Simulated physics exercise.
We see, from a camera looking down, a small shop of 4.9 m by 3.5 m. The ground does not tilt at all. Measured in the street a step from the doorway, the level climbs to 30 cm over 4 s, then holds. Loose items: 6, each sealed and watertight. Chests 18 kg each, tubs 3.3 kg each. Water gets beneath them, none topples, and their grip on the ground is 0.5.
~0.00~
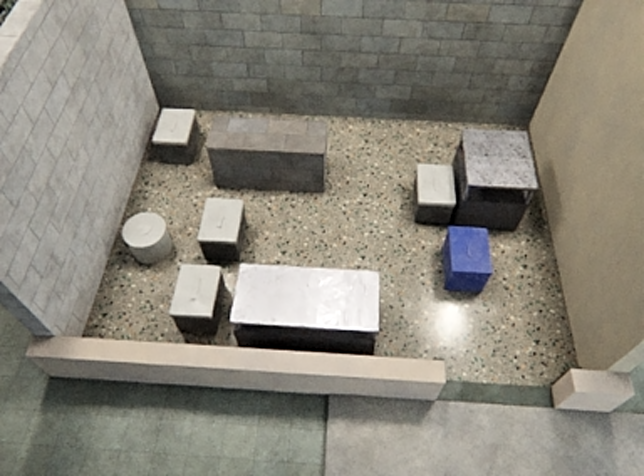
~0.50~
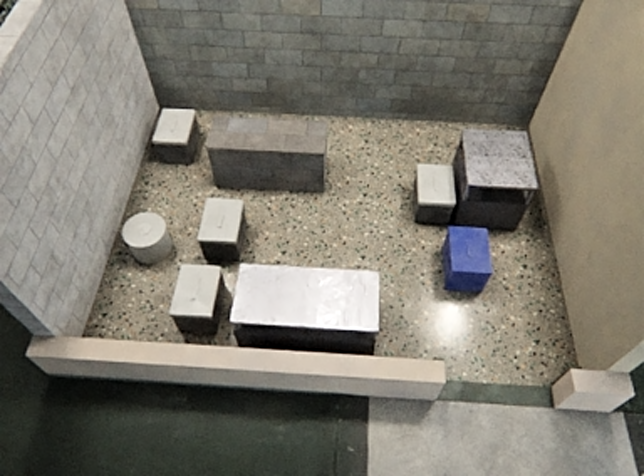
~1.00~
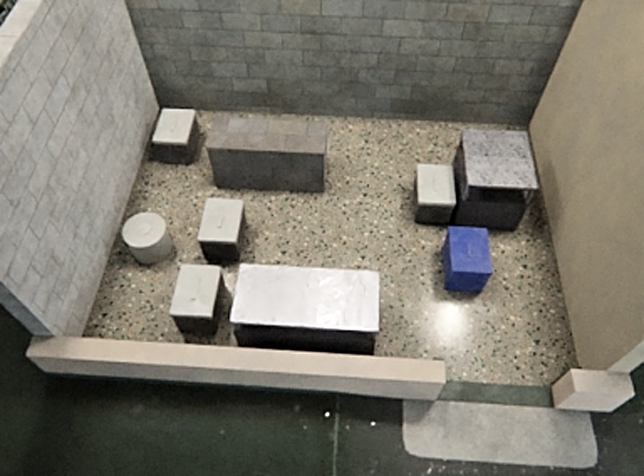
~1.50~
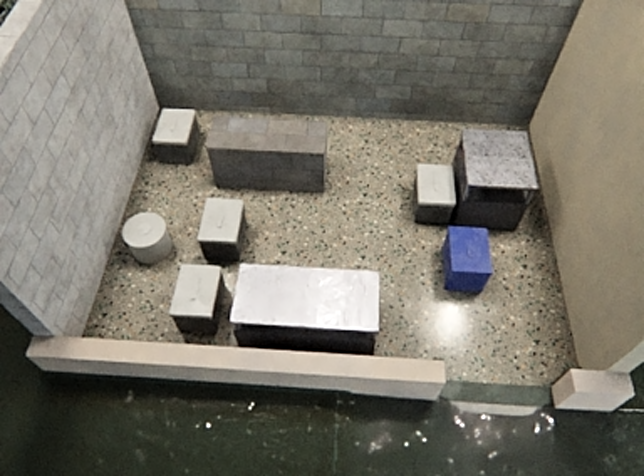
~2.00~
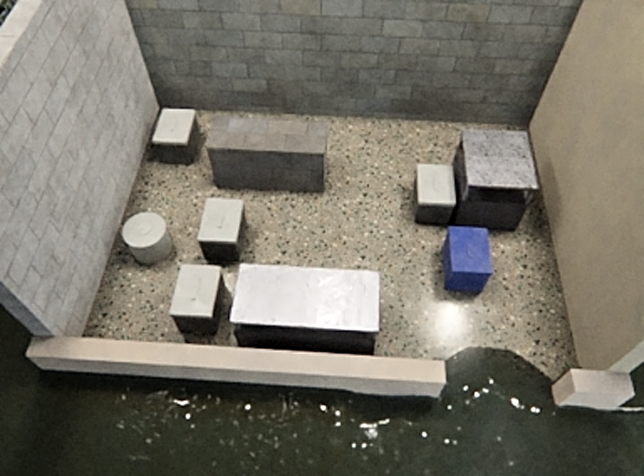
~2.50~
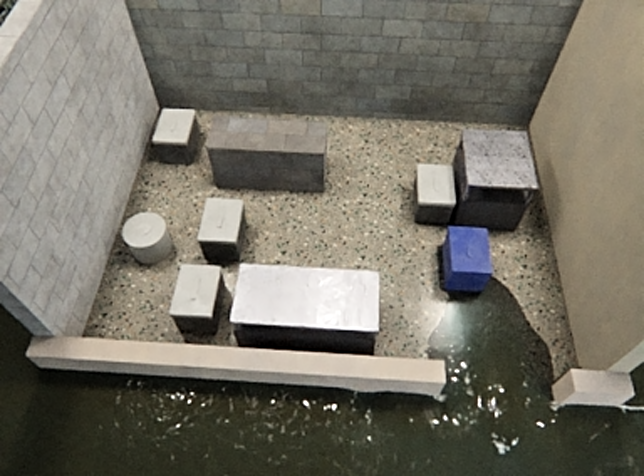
In a small shop seen from above, a blue chest, pale-topped blocks, a round tub and long counters stand on a speckled floor. Dark water spreads across the street outside, covering the pale paving, then enters through the front doorway gap and reaches the blue chest, while nothing inside shifts.
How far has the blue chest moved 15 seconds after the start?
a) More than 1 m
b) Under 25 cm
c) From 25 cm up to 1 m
More than 1 m.
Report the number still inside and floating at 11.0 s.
Answer: 6.
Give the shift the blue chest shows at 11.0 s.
Displacement by then near 350 cm.
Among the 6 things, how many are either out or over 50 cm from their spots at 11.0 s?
By then the count is 5.
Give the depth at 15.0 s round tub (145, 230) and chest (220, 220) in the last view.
Some 16 cm at the first, some 19 cm at the second.
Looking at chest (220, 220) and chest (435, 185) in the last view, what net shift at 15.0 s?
They sit 20 cm and 250 cm away, in the order given.
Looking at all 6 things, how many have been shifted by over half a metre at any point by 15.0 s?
The total is 6.
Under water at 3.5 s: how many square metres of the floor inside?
I'd estimate close to 3.5 m2.
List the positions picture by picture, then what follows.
The first picture shows the blue chest at (470, 249) rests on the ground; water covers 0.0 m2; 0 of 6 have shifted.
The second picture shows the blue chest at (470, 249) rests on the ground; water covers 0.0 m2; 0 of 6 have shifted.
The third picture shows the blue chest at (470, 249), on the bottom; water covers 0.0 m2; 0 of 6 have shifted.
The fourth picture shows the blue chest at (470, 249) rests on the ground; water covers 0.0 m2; 0 of 6 have shifted.
The fifth picture shows the blue chest at (470, 249), on the bottom; water covers 0.3 m2; 0 of 6 have shifted.
The sixth picture shows the blue chest at (470, 249) rests on the ground; water covers 0.9 m2; 0 of 6 have shifted.
After 3.5 s the blue chest is near (469, 241), 0.1 m from its start, aground; 0 afloat.
After 6.8 s the blue chest is near (321, 184), 1.7 m from its start, aground; 1 afloat.
After 11.0 s the blue chest is near (112, 273), 3.6 m from its start, afloat; 6 afloat.
After 15.0 s the blue chest is near (180, 304), 2.9 m from its start, afloat; 6 afloat.
